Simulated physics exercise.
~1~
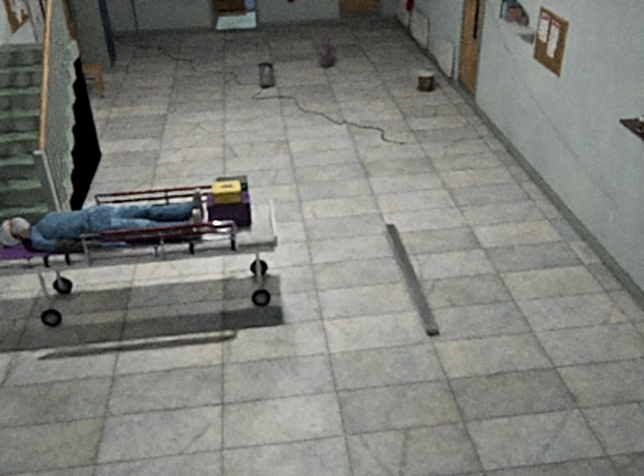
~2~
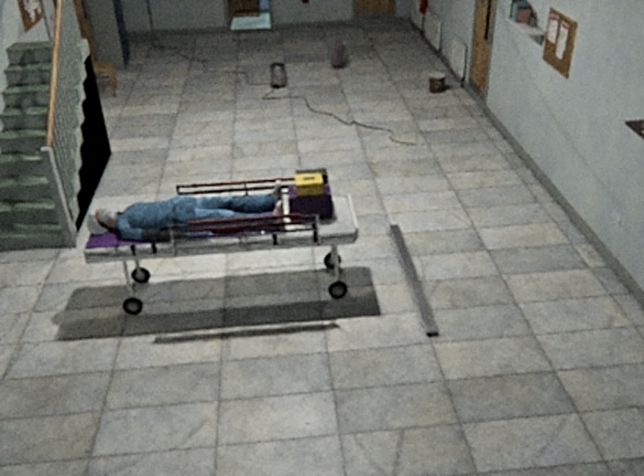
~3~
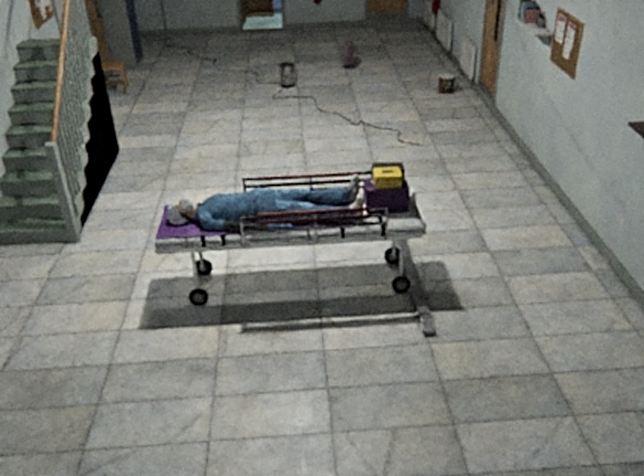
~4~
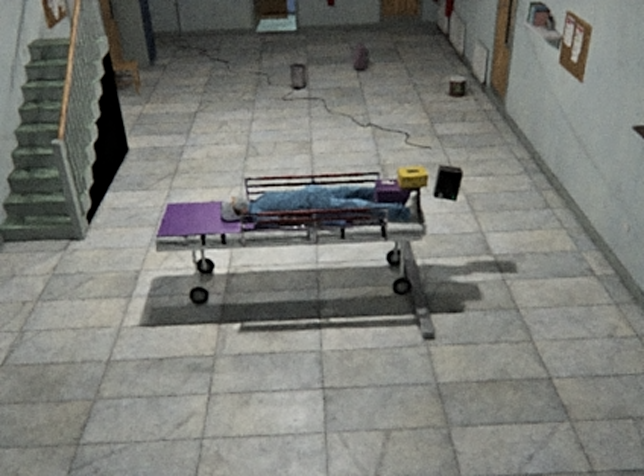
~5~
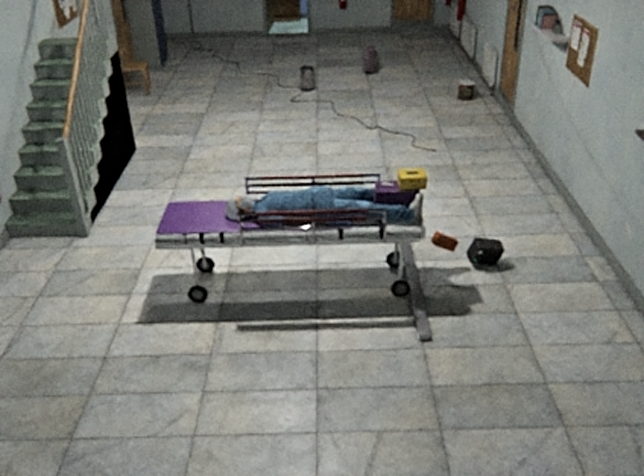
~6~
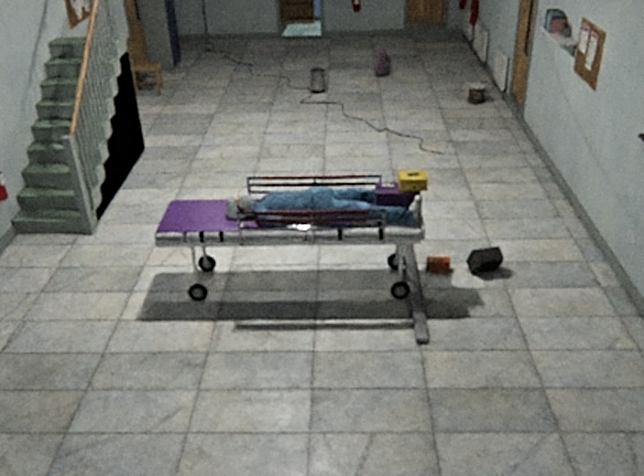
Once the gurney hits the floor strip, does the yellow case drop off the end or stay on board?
The yellow case stays on board, still resting on the purple bag near the foot end of the gurney.
A gurney carrying a person lying down rolled feet first to the right and stopped dead at a strip on the floor; the person slid toward the foot end, and a black monitor and an orange box tumbled off, while the yellow case stayed on.
